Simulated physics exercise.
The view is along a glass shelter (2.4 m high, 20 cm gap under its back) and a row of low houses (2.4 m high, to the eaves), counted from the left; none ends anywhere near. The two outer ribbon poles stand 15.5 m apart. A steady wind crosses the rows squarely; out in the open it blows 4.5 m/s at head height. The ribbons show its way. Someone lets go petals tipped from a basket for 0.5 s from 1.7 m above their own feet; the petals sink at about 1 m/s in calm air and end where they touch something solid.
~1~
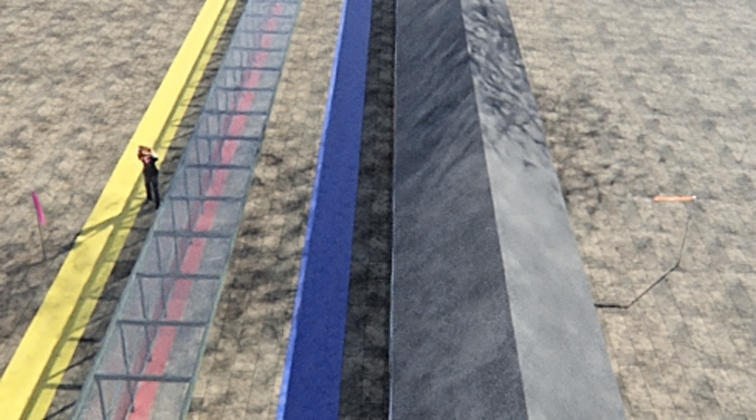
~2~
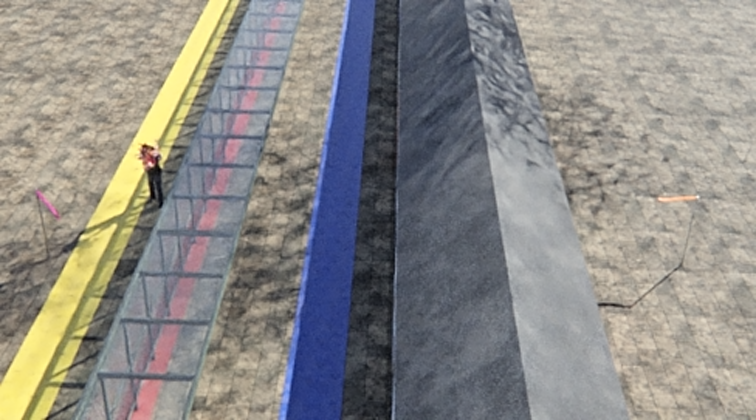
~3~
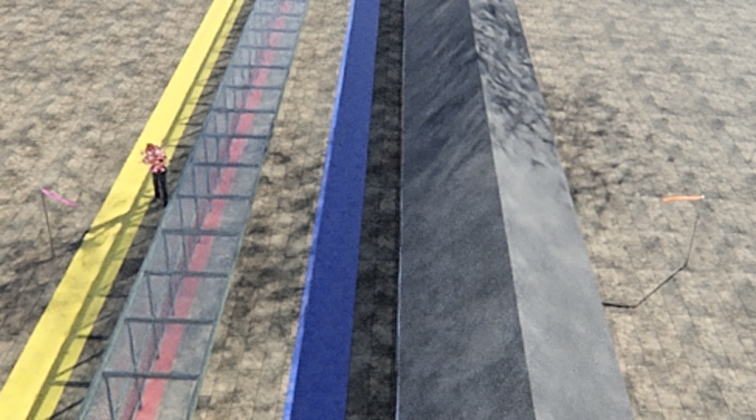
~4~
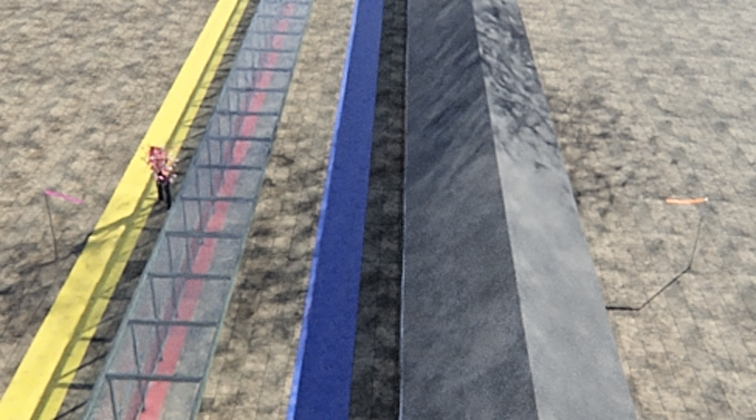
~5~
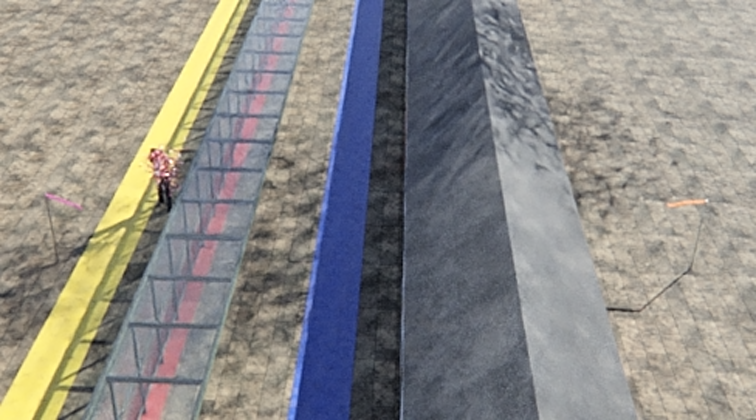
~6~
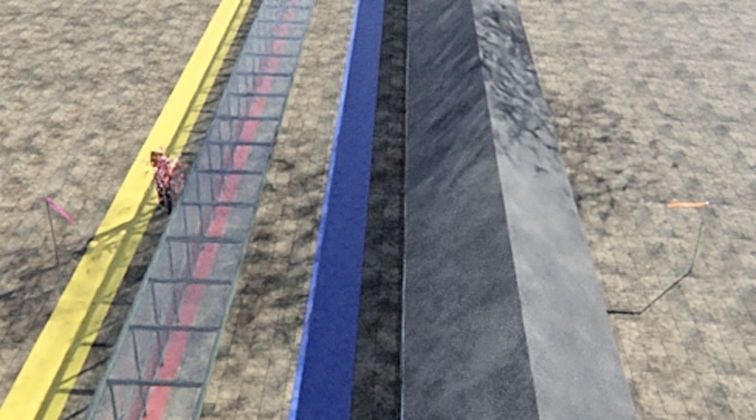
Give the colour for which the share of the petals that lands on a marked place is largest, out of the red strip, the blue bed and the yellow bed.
The biggest share falls on the red one.
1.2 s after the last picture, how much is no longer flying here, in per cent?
Near 30 %.
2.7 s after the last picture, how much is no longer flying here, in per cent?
About 80 %.
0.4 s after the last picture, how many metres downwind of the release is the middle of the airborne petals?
About 0.5 m.
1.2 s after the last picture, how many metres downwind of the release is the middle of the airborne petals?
Roughly 0.5 m.
Then, 0.4 s after the last picture, 0 % lies on the blue bed, 1 % on the red strip and 0 % on the yellow bed; 2 % has touched down or left; the middle of what still flies is 1.2 m above the low ground, near (172, 182).
Then, 1.2 s after the last picture, 0 % lies on the blue bed, 16 % on the red strip and 1 % on the yellow bed; 31 % has touched down or left; the middle of what still flies is 0.8 m above the low ground, near (183, 194).
Then, 2.7 s after the last picture, 0 % lies on the blue bed, 50 % on the red strip and 2 % on the yellow bed; 81 % has touched down or left; the middle of what still flies is 1.0 m above the low ground, near (186, 189).
Then, 7.2 s after the last picture, 0 % lies on the blue bed, 60 % on the red strip and 2 % on the yellow bed; 98 % has touched down or left.
Then, 44.2 s after the last picture, 1 % lies on the blue bed, 61 % on the red strip and 2 % on the yellow bed; 100 % has touched down or left.
